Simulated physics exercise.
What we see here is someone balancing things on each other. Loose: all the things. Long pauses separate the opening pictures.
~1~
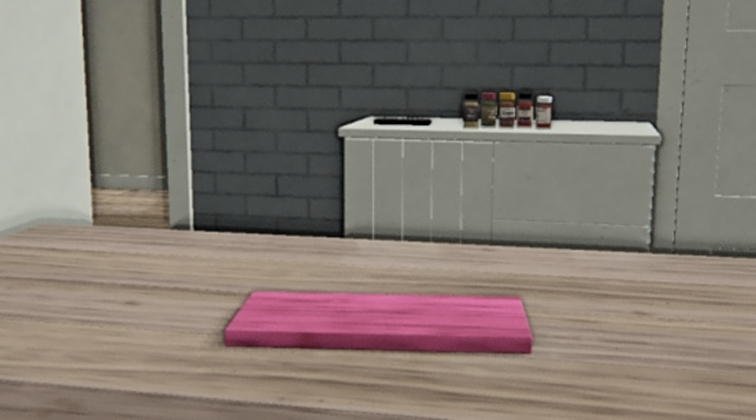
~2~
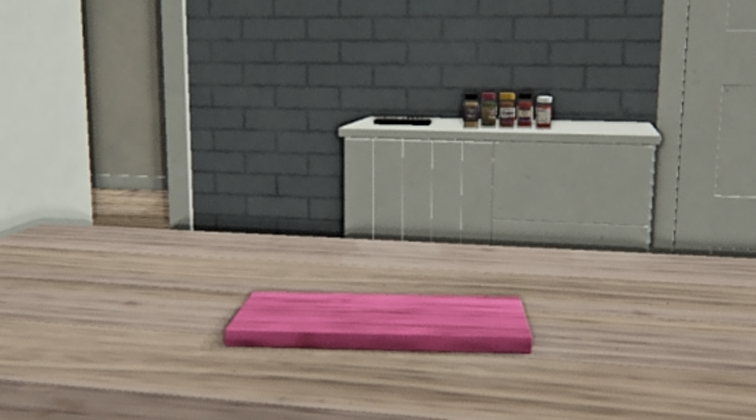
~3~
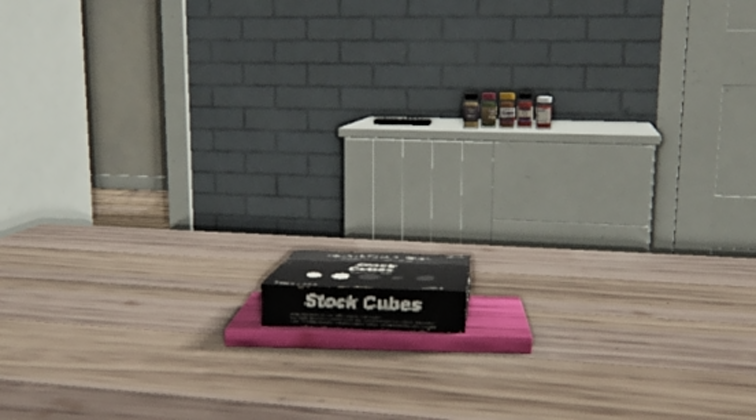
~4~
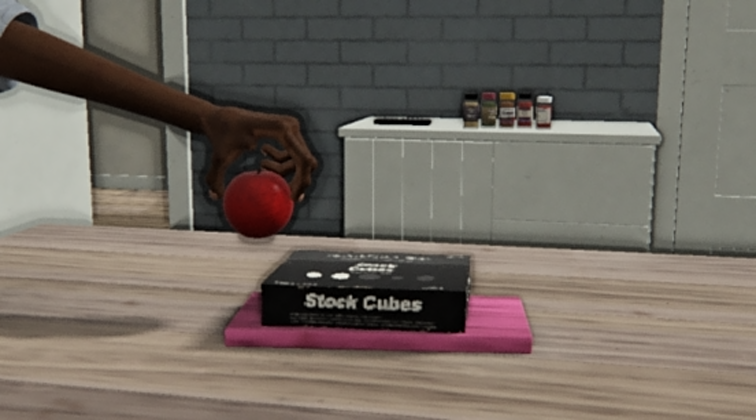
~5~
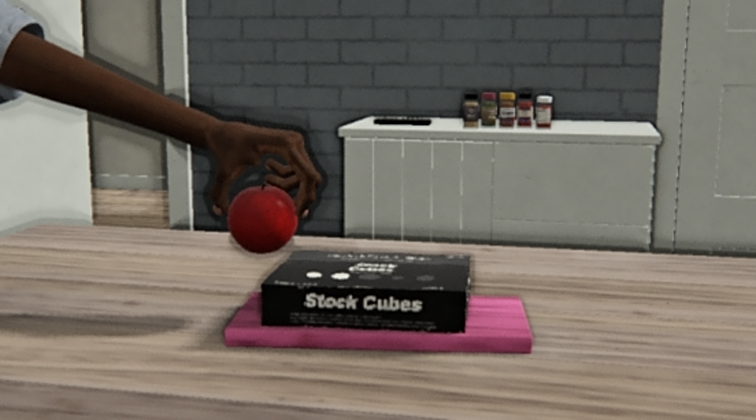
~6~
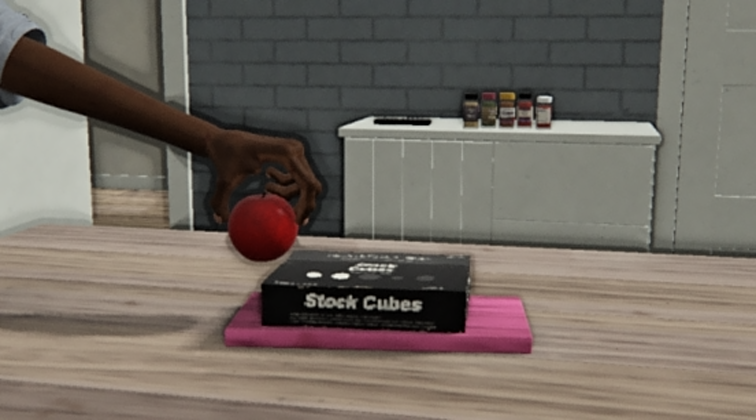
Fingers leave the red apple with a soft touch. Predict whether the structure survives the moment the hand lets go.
I reckon it doesn't sit tight.
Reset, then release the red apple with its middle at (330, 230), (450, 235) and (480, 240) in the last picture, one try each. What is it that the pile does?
Case one: It stands firm; case two: It stands firm; case three: It topples.
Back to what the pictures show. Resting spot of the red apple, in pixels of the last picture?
Close to pixel (199, 283).
Then, 0.20 s past the last view, red apple displaced a little near (252, 243).
Then, 0.30 s past the last view, red apple now fallen.
Then, 0.40 s past the last view, things are still on the move.
Finally, fallen, red apple; the other 2 still in place. Final places as the last picture's camera would see them, red apple near (199, 283). The pile comes apart.
